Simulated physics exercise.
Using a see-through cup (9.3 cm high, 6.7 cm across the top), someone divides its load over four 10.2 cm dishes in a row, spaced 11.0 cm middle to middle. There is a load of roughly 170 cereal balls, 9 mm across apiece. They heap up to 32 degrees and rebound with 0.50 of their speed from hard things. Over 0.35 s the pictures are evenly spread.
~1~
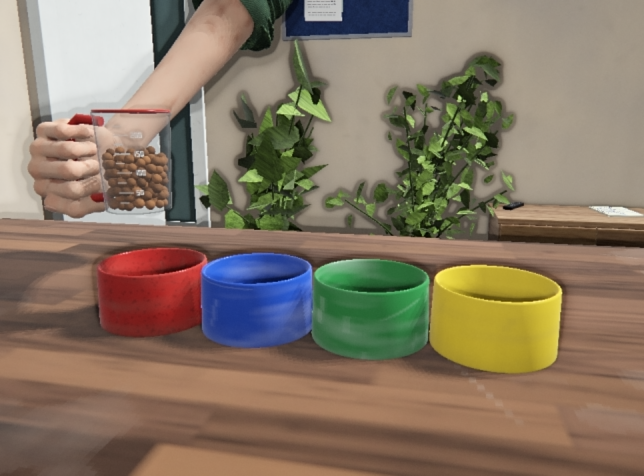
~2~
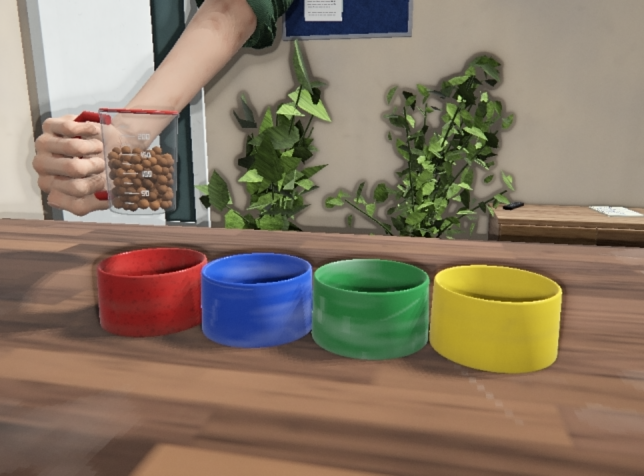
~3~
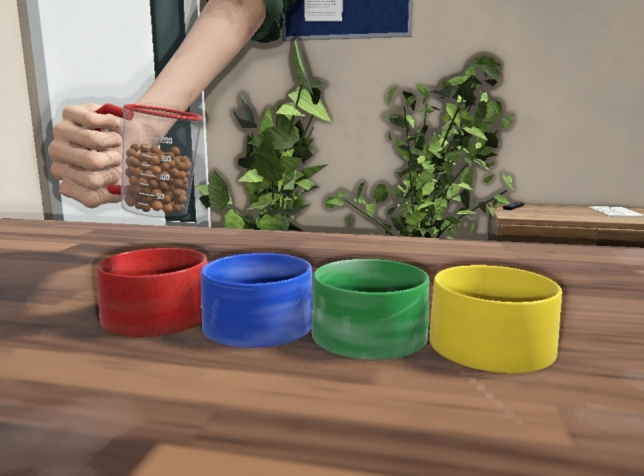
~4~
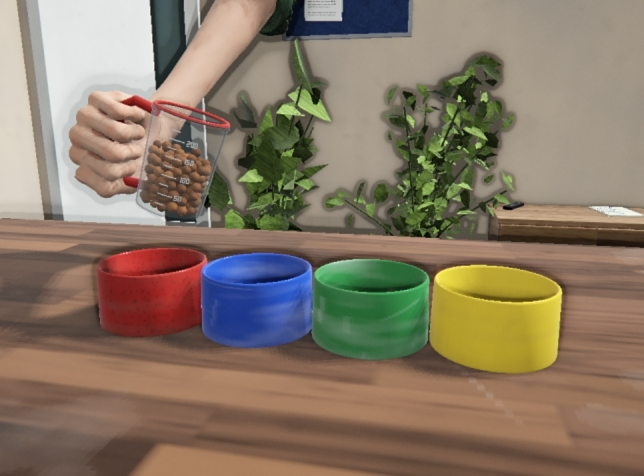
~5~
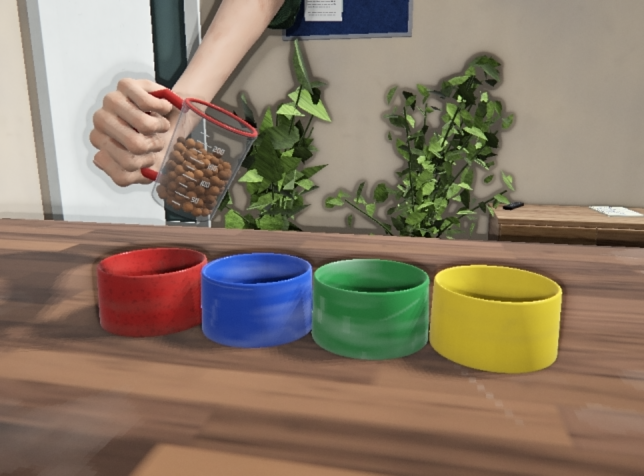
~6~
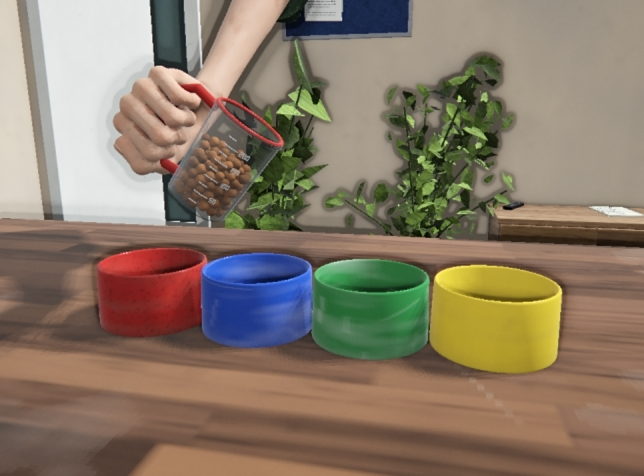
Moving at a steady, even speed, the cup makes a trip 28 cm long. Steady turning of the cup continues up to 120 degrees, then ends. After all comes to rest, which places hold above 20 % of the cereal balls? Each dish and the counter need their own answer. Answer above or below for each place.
Red: Below, blue: Below, green: Below, yellow: Above, counter: Below.
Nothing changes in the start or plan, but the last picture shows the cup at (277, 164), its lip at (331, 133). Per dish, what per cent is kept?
Red: 0 / blue: 0 / green: 0 / yellow: 100.
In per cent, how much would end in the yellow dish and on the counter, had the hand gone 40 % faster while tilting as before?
Shares - yellow 100, counter 0.
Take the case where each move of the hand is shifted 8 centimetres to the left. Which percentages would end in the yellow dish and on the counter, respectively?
Shares - yellow 10 / counter 20.
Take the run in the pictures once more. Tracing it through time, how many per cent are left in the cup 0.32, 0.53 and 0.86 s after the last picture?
Approx. 100 / 100 / 5 percent.
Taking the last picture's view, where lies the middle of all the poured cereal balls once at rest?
Close to pixel (504, 327).
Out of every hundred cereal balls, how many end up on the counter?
The answer is roughly 0 per cent.
Then, 0.32 s after the last picture, tilt 78 degrees; cup holds 100 %.
Then, 0.53 s after the last picture, tilt 105 degrees; cup holds 100 %.
Then, 0.86 s after the last picture, tilt 120 degrees; cup holds 5 %, yellow 90 %.
In the end, red 0 %, blue 0 %, green 0 %, yellow 100 %, counter 0 %.
